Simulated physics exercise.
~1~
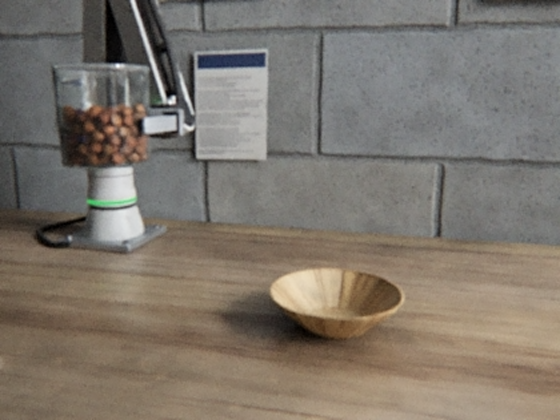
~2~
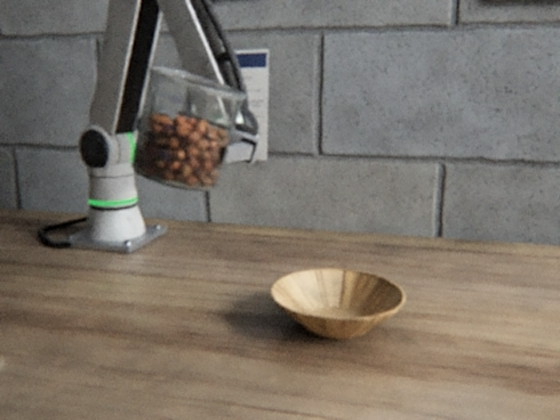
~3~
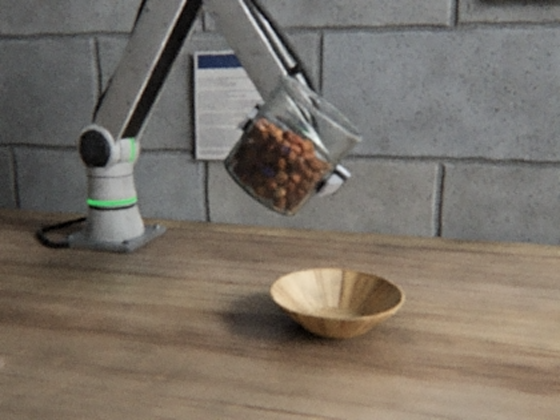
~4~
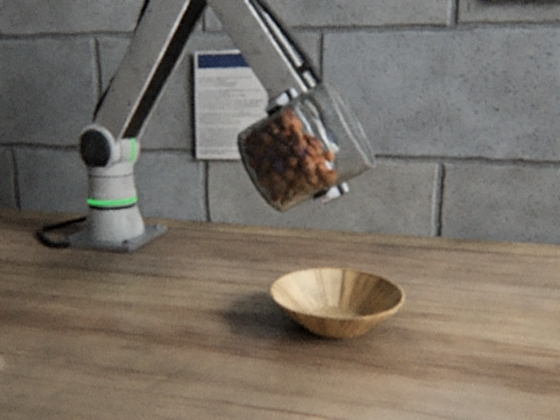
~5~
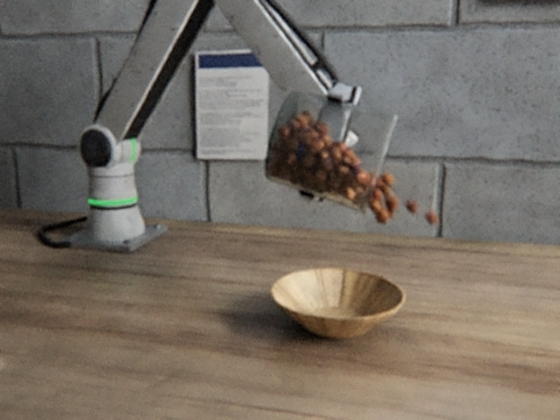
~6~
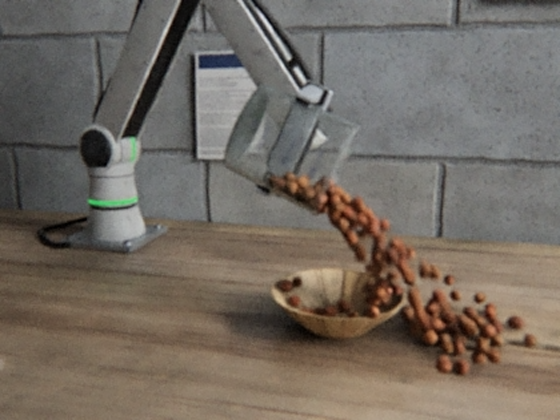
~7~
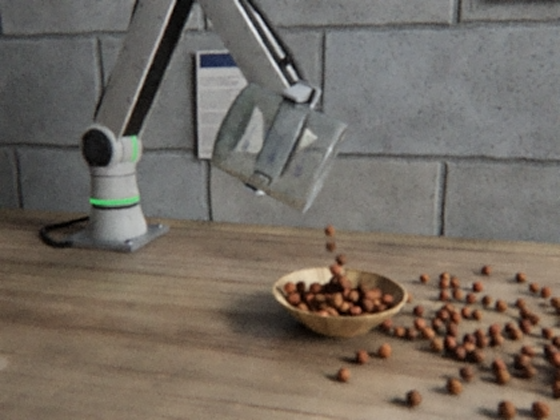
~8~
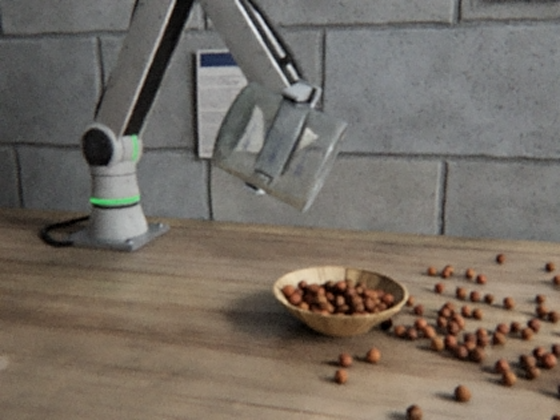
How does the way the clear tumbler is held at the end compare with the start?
At the start the tumbler is held upright, while at the end the arm holds it tipped over on its side, with its mouth angled down to the right.
